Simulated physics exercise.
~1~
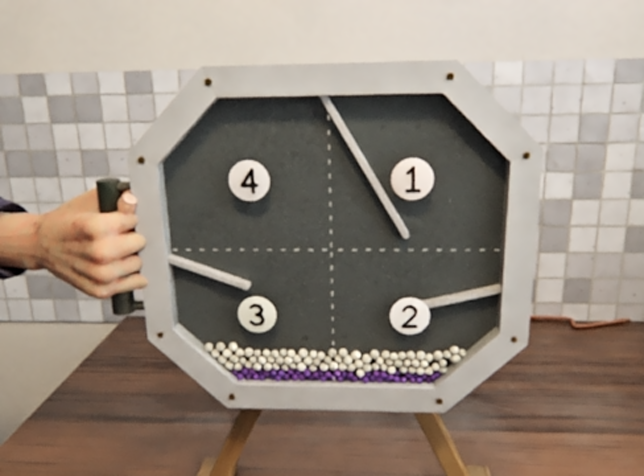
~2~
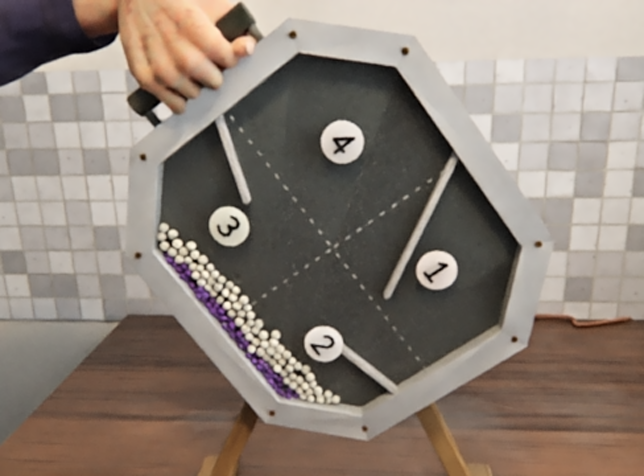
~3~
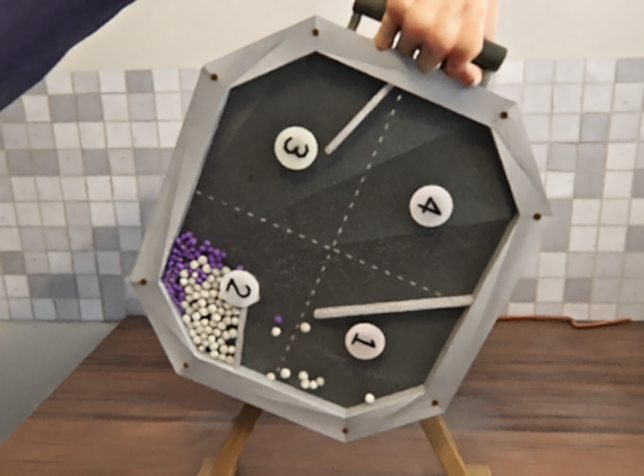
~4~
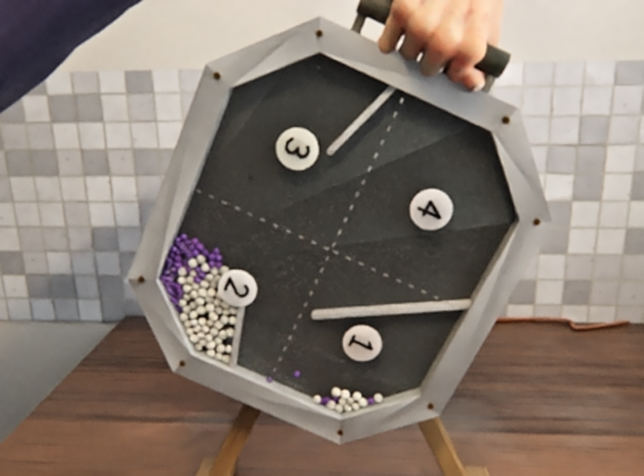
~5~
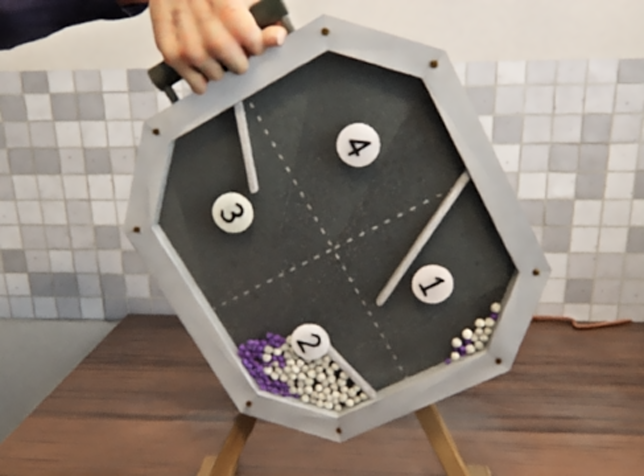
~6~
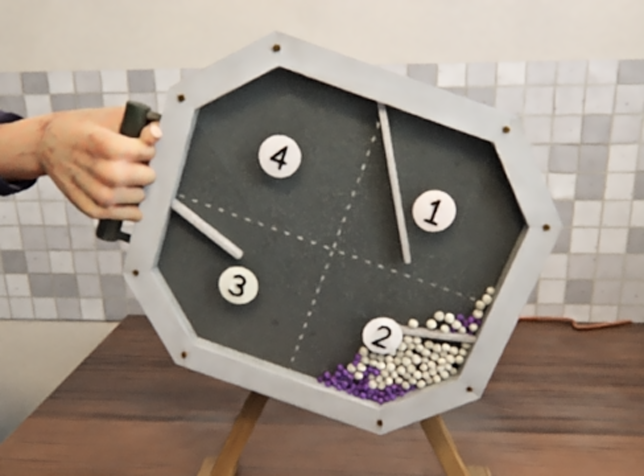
The clip opens with a hand holding the side handle of a clear-fronted eight-sided case, where white pills lie over smaller purple ones along the bottom. The hand turns the case clockwise, and the pills bank along the lower left edge. As the turn goes on past a quarter, most collect behind the short bar in quarter two, while a few spill into quarter one and gather at the bottom. The hand then swings the case back counterclockwise. It ends tilted slightly clockwise, with the pills heaped at the lower right, mostly in quarter two, purple ones lowest.
